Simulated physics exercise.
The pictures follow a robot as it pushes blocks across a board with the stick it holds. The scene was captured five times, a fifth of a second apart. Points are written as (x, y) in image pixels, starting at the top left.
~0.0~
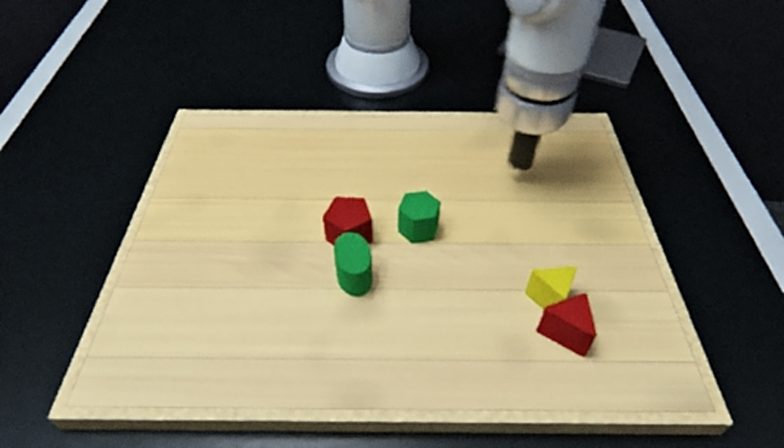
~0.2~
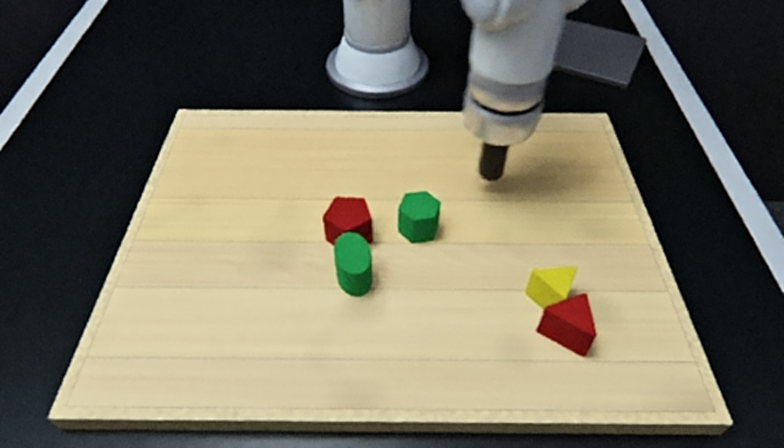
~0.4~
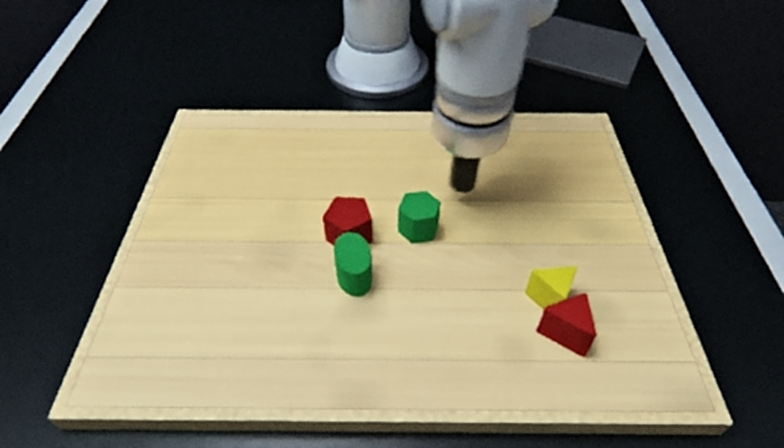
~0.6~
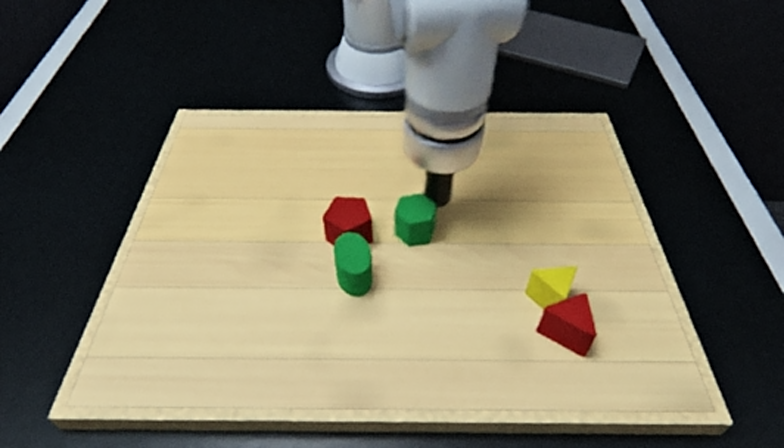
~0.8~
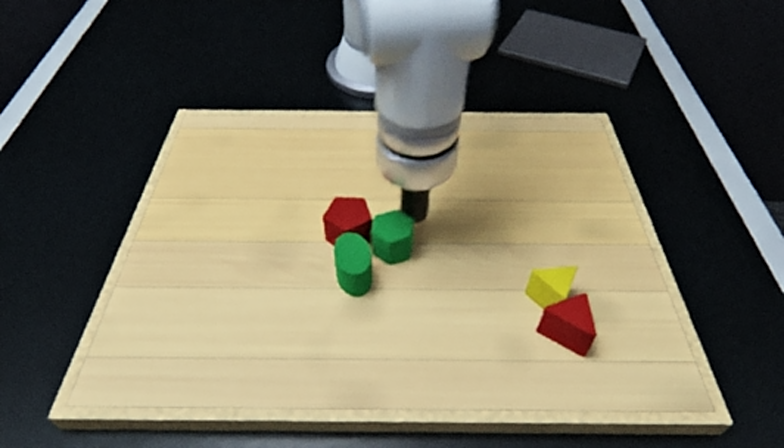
At first, a robot arm holds a dark stick above a wooden board with red, green and yellow blocks. The arm moves left and toward the viewer while the blocks stay still, then its tip pushes the green six-sided block down and left, close beside the red pentagon and green oval.
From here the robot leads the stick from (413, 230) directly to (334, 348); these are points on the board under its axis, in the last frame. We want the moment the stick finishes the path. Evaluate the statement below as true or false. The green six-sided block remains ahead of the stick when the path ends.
It is false.
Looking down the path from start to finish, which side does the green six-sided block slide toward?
To the path's right.
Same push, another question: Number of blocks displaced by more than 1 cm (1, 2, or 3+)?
It should be two.
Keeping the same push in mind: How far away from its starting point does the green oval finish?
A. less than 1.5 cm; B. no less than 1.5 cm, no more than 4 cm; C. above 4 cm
Correct choice: C.
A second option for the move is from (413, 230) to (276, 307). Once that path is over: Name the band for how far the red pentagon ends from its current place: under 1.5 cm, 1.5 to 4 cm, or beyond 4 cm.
It falls in the 1.5 to 4 cm band.
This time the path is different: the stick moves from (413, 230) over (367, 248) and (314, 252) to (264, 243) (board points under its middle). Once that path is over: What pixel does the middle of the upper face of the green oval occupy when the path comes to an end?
If I read the scene right, the answer is (316, 290).
The first path, step by step. One third of the way, stick (389, 250); red pentagon (343, 212), turned 15° clockwise; green oval (319, 271); green six-sided block (357, 256), turned 35° clockwise.
Two thirds of the way, stick (362, 290); red pentagon (343, 212), turned 15° clockwise; green oval (280, 287), turned 30° clockwise; green six-sided block (321, 289), turned 60° clockwise.
At the end, stick (332, 334); red pentagon (343, 212), turned 15° clockwise; green oval (266, 286), turned 55° clockwise; green six-sided block (294, 313), turned 120° clockwise.
